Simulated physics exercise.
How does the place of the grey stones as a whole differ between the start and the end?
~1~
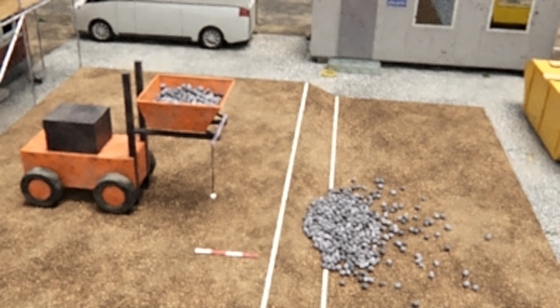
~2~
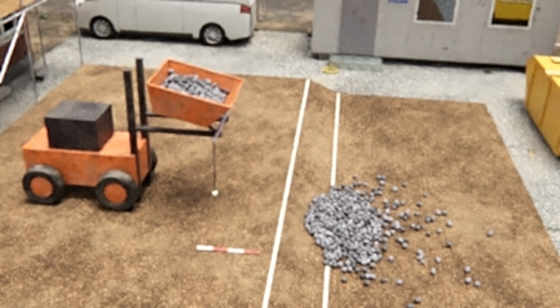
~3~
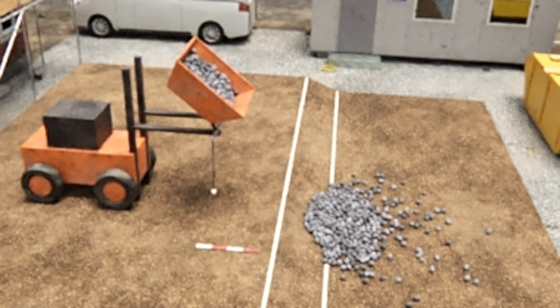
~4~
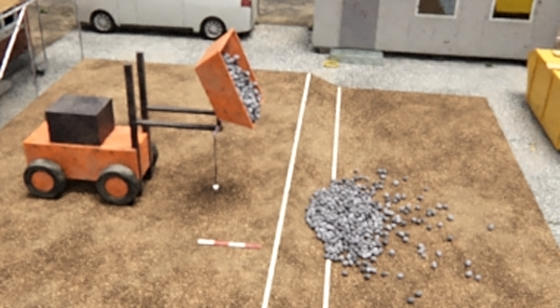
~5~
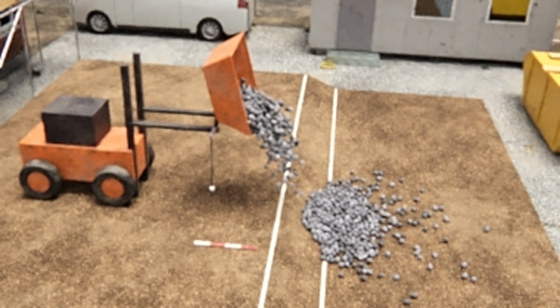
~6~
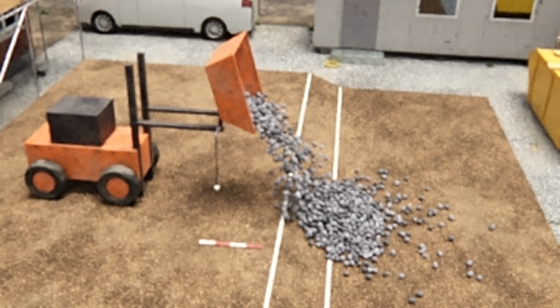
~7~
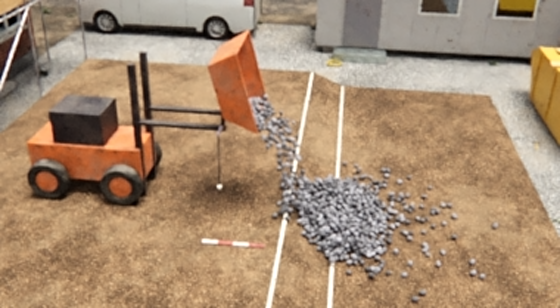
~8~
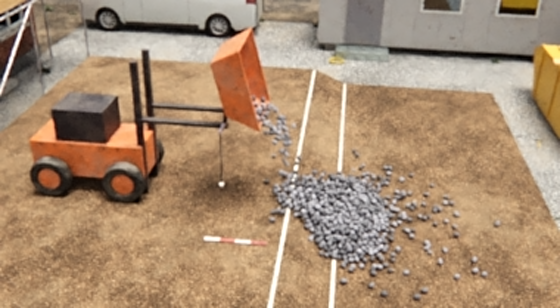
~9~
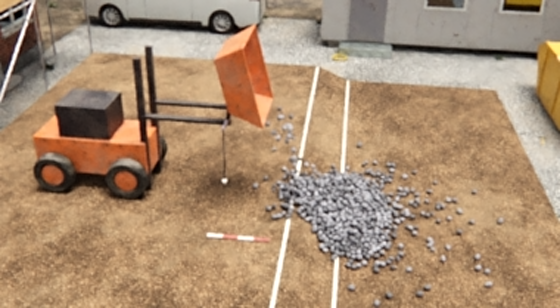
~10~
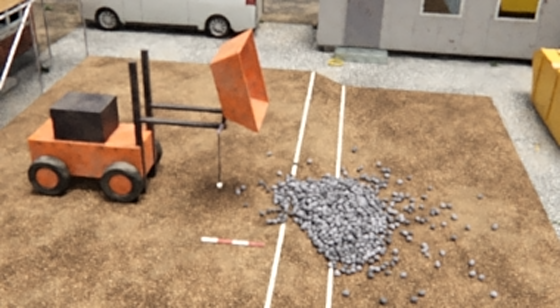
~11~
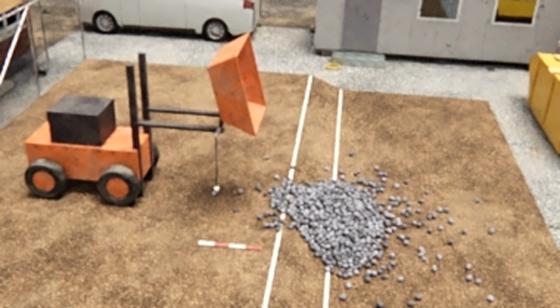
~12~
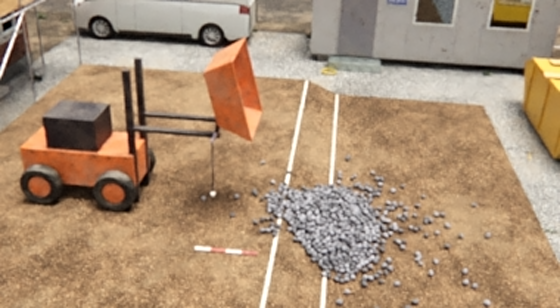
At the start some of the stones are up in the skip on the left while the others lie in a heap on the ground to the right. By the end they are all on the ground in one merged pile, so taken together they sit lower and farther right.
